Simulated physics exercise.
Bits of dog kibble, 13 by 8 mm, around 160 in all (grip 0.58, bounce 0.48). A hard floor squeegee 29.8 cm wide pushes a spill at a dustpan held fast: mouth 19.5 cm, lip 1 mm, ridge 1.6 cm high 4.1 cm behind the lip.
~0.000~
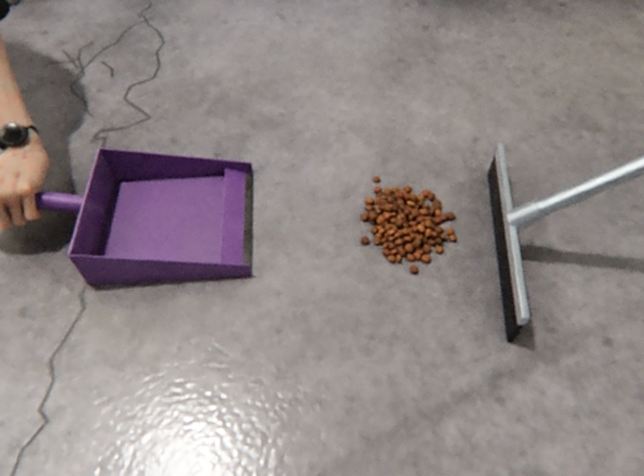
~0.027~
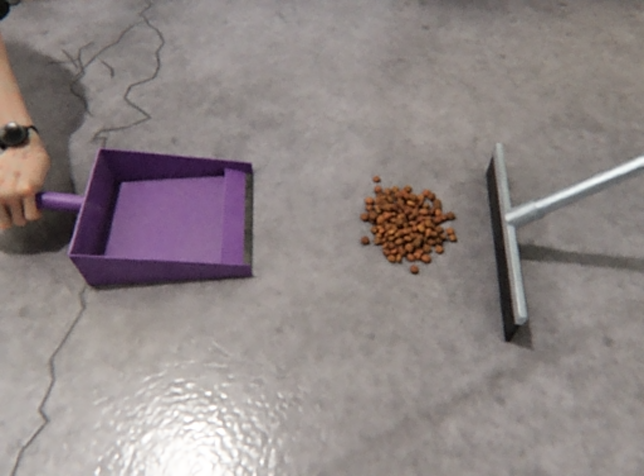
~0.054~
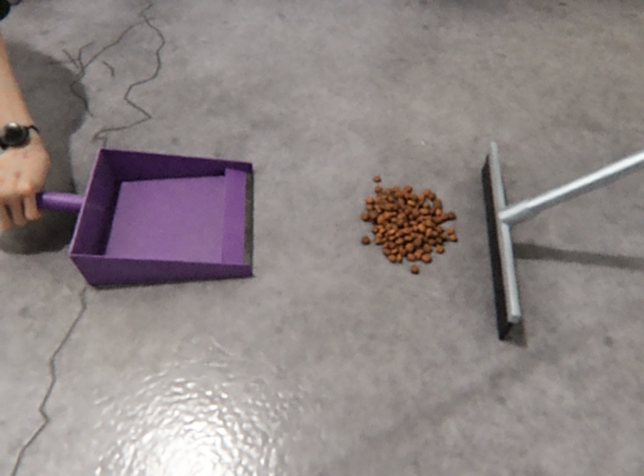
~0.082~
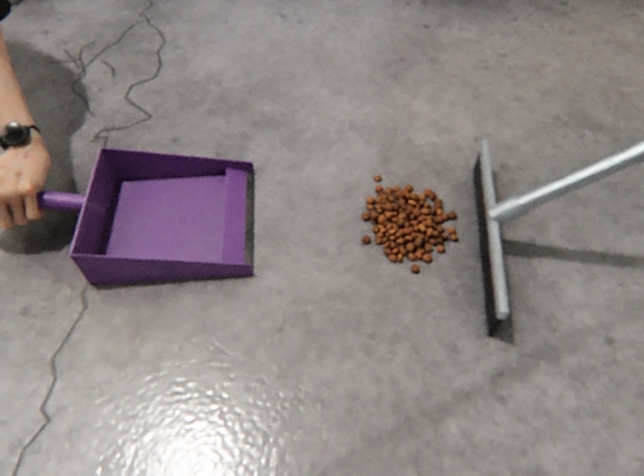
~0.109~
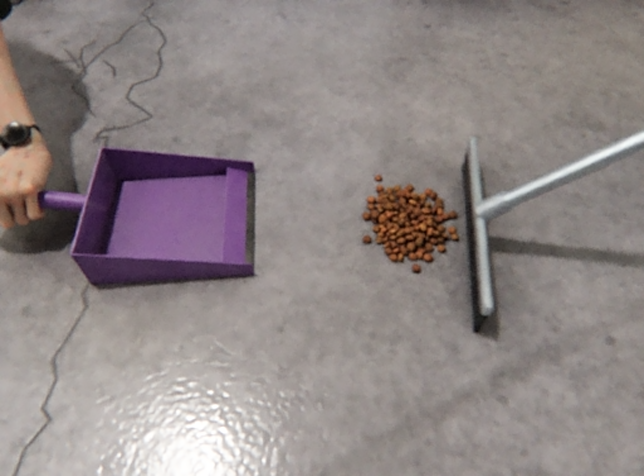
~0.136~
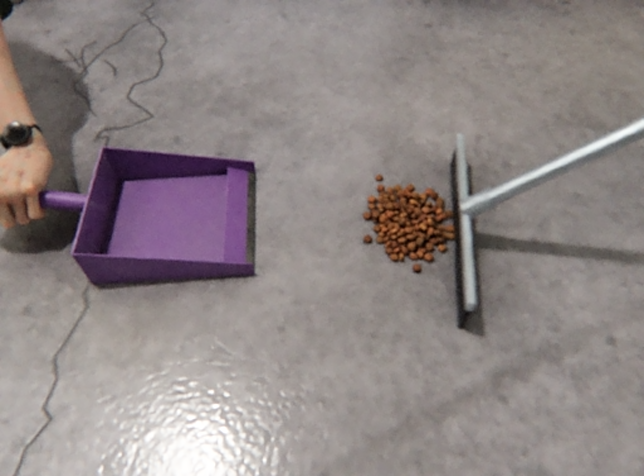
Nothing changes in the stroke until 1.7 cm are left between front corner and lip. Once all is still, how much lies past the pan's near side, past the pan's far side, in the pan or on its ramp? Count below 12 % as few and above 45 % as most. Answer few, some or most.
Past the pan's near side: Few; past the pan's far side: Some; in the pan or on its ramp: Some.
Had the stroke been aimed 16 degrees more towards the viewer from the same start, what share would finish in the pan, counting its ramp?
Then about 15 per cent.
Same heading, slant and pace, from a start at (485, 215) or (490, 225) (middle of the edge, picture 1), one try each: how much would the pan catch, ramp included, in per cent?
Some 25 and 25 per cent.
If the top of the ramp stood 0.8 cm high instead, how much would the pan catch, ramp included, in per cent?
It would be near 25 per cent.
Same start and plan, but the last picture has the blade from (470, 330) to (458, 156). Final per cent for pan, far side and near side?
Pan 10, far 0, near 15.
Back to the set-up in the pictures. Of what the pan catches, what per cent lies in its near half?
Some 30 per cent.
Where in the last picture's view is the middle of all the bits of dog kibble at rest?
Near (262, 192).
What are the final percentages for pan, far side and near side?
Near side 0; far side 20; pan 20.
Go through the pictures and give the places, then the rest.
Blade from (523, 320) to (499, 151), moved 0.0 cm, 0 of the pieces shifted so far; middle of the pieces at (406, 224); pan at (165, 225), in the first frame.
Blade from (520, 319) to (497, 151), moved 0.3 cm, 0 of the pieces shifted so far; middle of the pieces at (406, 224), in the second frame.
Blade from (514, 317) to (492, 149), moved 1.1 cm, 0 of the pieces shifted so far; middle of the pieces at (407, 224), in the third frame.
Blade from (502, 314) to (483, 147), moved 2.5 cm, 0 of the pieces shifted so far; middle of the pieces at (407, 223), in the fourth frame.
Blade from (486, 310) to (472, 144), moved 4.4 cm, 0 of the pieces shifted so far; middle of the pieces at (408, 223), in the fifth frame.
Blade from (470, 306) to (459, 142), moved 6.5 cm, 4 of the pieces shifted so far; middle of the pieces at (409, 222); pan at (167, 224). Its pace works out near 0.75 m/s, heading 20 degrees away from the viewer's side, in the sixth frame.
After 0.32 s, middle of the blade 16 cm from the lip; 0 % over the lip, far side 0 %, near side 5 %.
Then, at 0.43 s, middle of the blade 8 cm from the lip; 0 % over the lip, far side 10 %, near side 0 %.
After 0.68 s, middle of the blade 4 cm from the lip; 20 % over the lip, far side 20 %, near side 0 %.
In the end, at 1.1 s, near side 0 %, far side 20 %, pan 20 %, in front of the lip or behind the blade 60 %.
